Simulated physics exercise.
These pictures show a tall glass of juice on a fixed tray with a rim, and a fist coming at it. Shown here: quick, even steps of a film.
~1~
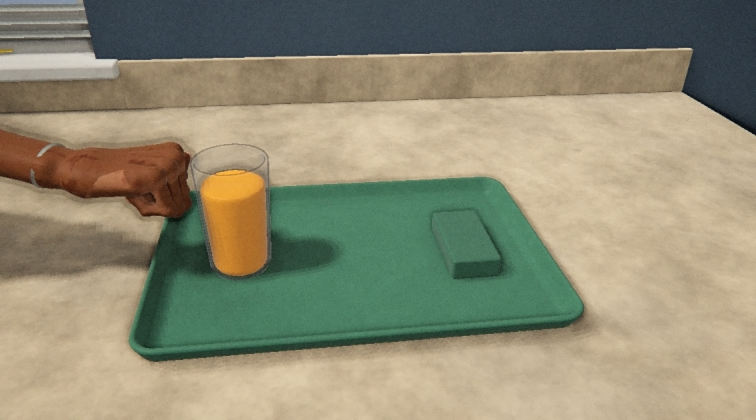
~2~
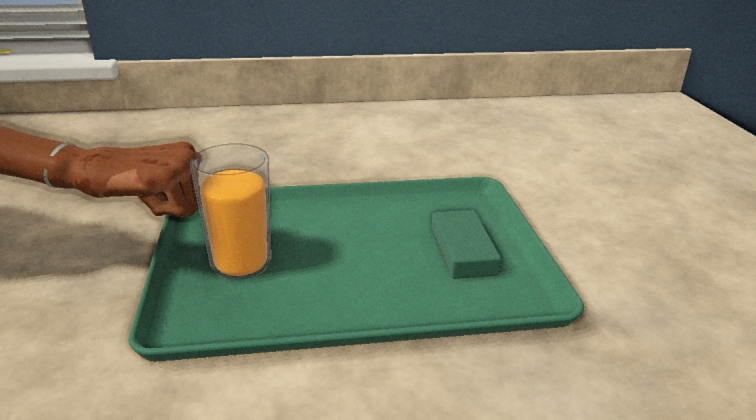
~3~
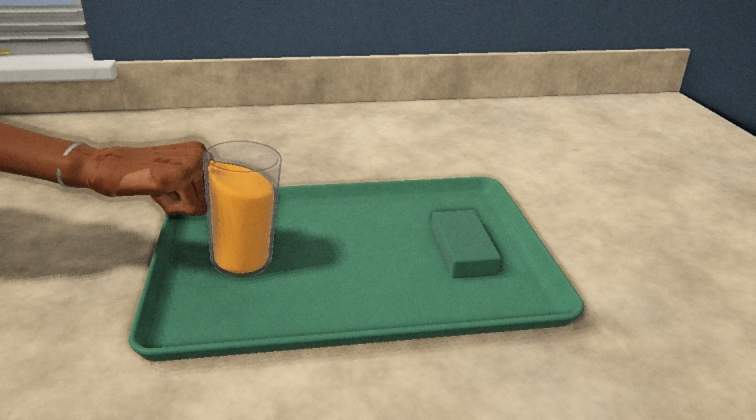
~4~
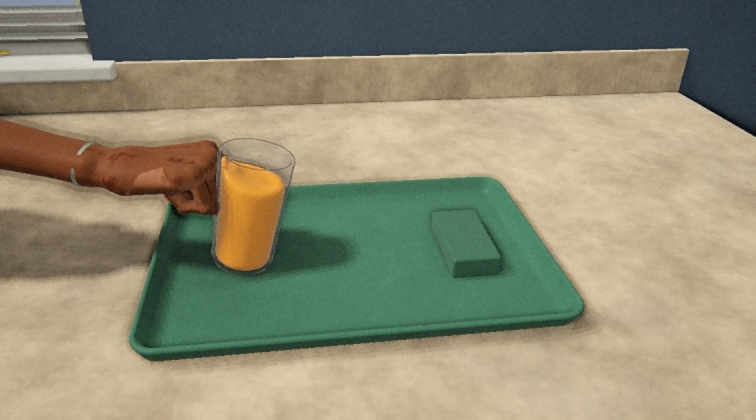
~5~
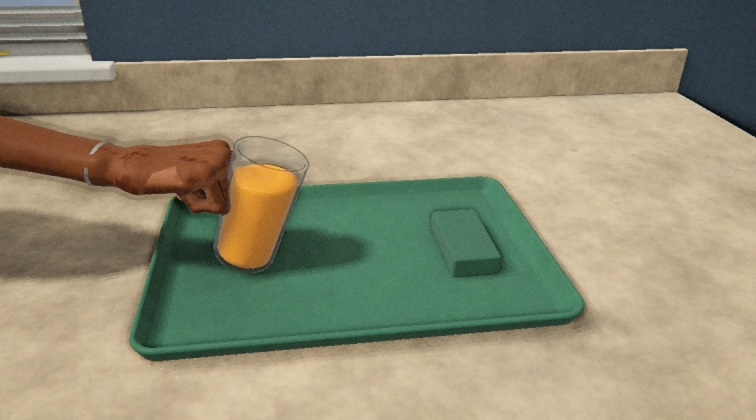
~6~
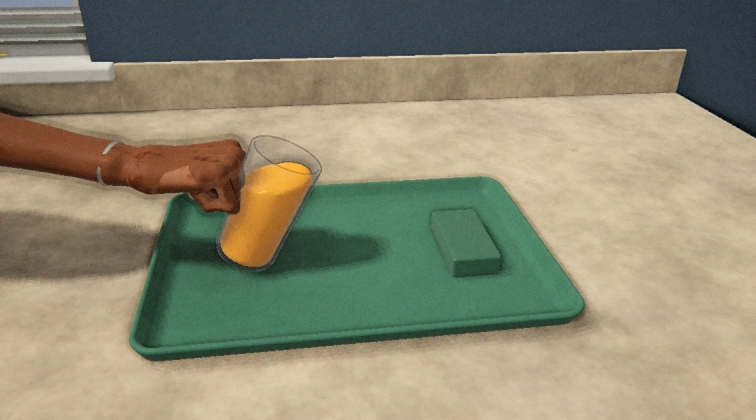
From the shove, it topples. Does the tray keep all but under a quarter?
From here, less than a quarter gets spilled off the tray.
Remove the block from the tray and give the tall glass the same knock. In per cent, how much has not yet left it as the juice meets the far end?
60 %, roughly.
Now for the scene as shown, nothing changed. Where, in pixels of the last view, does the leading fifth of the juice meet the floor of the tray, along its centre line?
About (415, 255).
A moment on, the tall glass is falling and 100 per cent is in the glass, 0 on the tray and 0 above or beyond its rim.
Next, the tall glass lies on its side and 77 per cent is in the glass, 11 on the tray and 12 above or beyond its rim.
Then the tall glass lies on its side and 44 per cent is in the glass, 39 on the tray and 16 above or beyond its rim.
Later the tall glass lies on its side and 23 per cent is in the glass, 65 on the tray and 12 above or beyond its rim.
In the end 89 per cent is held by tray and glass, 11 is off the tray.
